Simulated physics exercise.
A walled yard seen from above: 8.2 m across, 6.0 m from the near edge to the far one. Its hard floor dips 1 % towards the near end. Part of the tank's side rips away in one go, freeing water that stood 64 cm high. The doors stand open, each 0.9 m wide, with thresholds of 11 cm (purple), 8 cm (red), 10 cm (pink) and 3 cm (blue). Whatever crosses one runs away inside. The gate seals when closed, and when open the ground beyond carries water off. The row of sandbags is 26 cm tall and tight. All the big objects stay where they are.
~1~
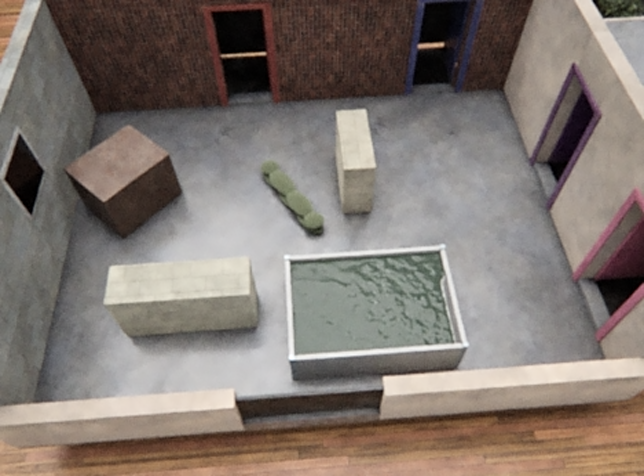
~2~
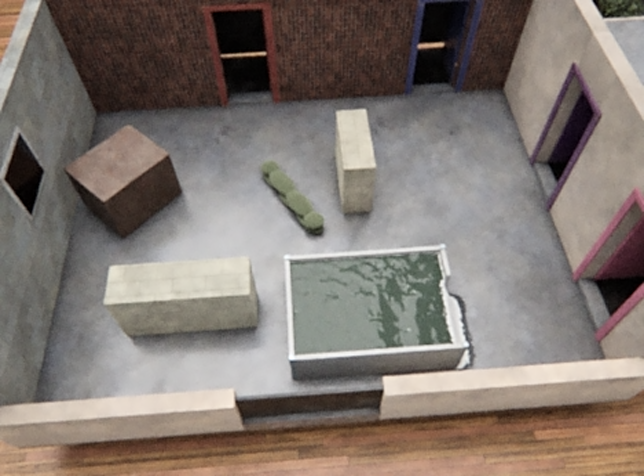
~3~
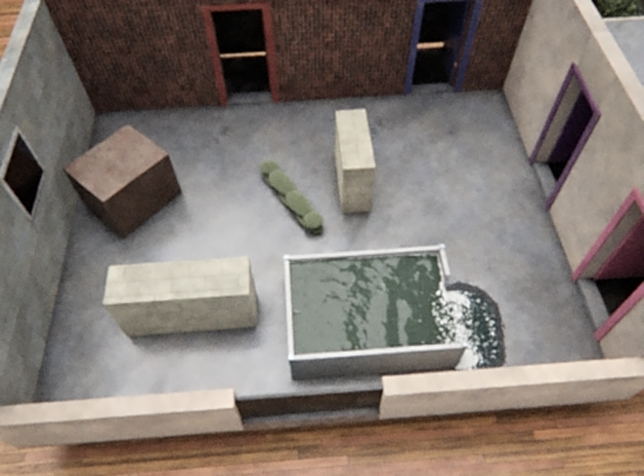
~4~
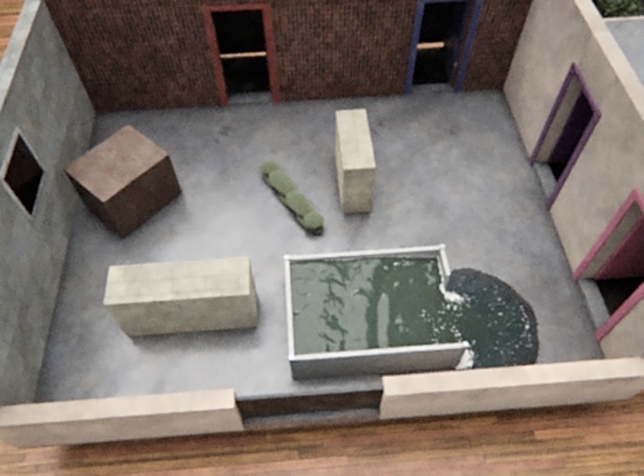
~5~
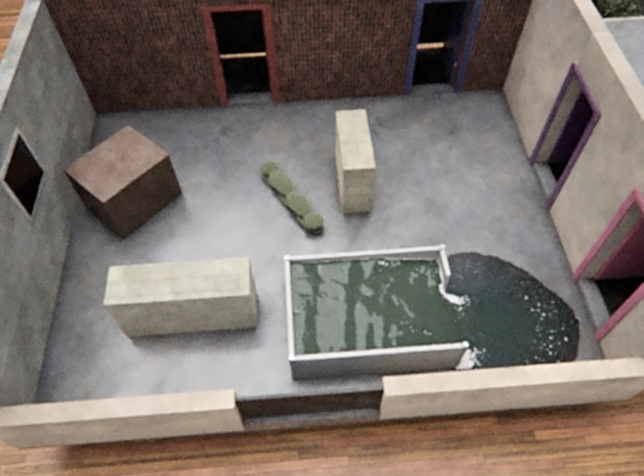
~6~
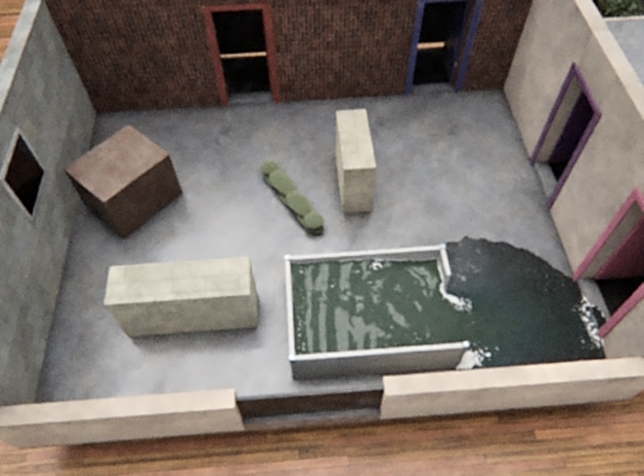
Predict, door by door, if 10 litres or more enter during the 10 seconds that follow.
Door by door: At the purple door it keeps below the limit; at the red door it does not reach the limit; at the pink door it exceeds the limit; at the blue door it passes the limit.
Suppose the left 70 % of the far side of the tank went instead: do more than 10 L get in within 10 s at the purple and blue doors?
Against that limit: Purple under, blue above.
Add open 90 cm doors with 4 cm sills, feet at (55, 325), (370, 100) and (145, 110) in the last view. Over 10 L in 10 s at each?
In that order: Under, above, under.
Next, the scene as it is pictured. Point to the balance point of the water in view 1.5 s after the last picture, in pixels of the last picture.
At about (454, 317).
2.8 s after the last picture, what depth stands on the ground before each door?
In cm: Purple 8, red 0, pink 23, blue 0.
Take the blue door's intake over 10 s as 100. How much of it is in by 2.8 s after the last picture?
About 0 per cent.
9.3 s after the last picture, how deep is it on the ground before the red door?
About 2.5 cm.
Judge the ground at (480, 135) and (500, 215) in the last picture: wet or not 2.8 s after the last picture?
In turn: Under water, flooded.
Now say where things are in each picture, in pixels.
The first frame shows still water, 64 cm deep, in the tank at (371, 302).
In the second frame, the front is at a hidden place, 0.6 m from the gap at (448, 322); 0.2 m2 of floor is under water; 64 cm left at the back of the tank.
In the third frame, the front is at (477, 292), 0.9 m from the gap at (447, 324); 0.9 m2 of floor is under water; 64 cm left at the back of the tank.
In the fourth frame, water pours out at (447, 325) and has run 1.3 m, to (526, 310); typically 8 cm deep outside, 64 cm at the tank's back.
In the fifth frame, the front is at (573, 332), 1.9 m from the gap at (447, 325); 3.2 m2 of floor is under water; 63 cm left at the back of the tank.
In the sixth frame, the front is at a hidden place, 2.3 m from the gap at (448, 325); 4.2 m2 of floor is under water; 60 cm left at the back of the tank.
Then, 0.7 s after the last picture water covers 10 % of the floor and is deepest (50 cm) near (611, 377); purple door not reached, red door not reached, pink door 23 cm at the sill, 63 L in, blue door not reached.
Then, 1.5 s after the last picture water covers 15 % of the floor and is deepest (42 cm) near (607, 365); purple door 6 cm at the sill, 0 L in, red door not reached, pink door 32 cm at the sill, 169 L in, blue door not reached.
Then, 2.8 s after the last picture water covers 30 % of the floor and is deepest (24 cm) near (598, 342); purple door 8 cm at the sill, 0 L in, red door not reached, pink door 23 cm at the sill, 302 L in, blue door not reached.
Then, 5.3 s after the last picture water covers 45 % of the floor and is deepest (17 cm) near (611, 377); purple door 6 cm at the sill, 0 L in, red door 2 cm at the sill, 0 L in, pink door 16 cm at the sill, 386 L in, blue door 9 cm at the sill, 66 L in.
Then, 9.3 s after the last picture water covers 80 % of the floor and is deepest (10 cm) near (611, 377); purple door 4 cm at the sill, 0 L in, red door 3 cm at the sill, 0 L in, pink door 8 cm at the sill, 405 L in, blue door 6 cm at the sill, 118 L in.
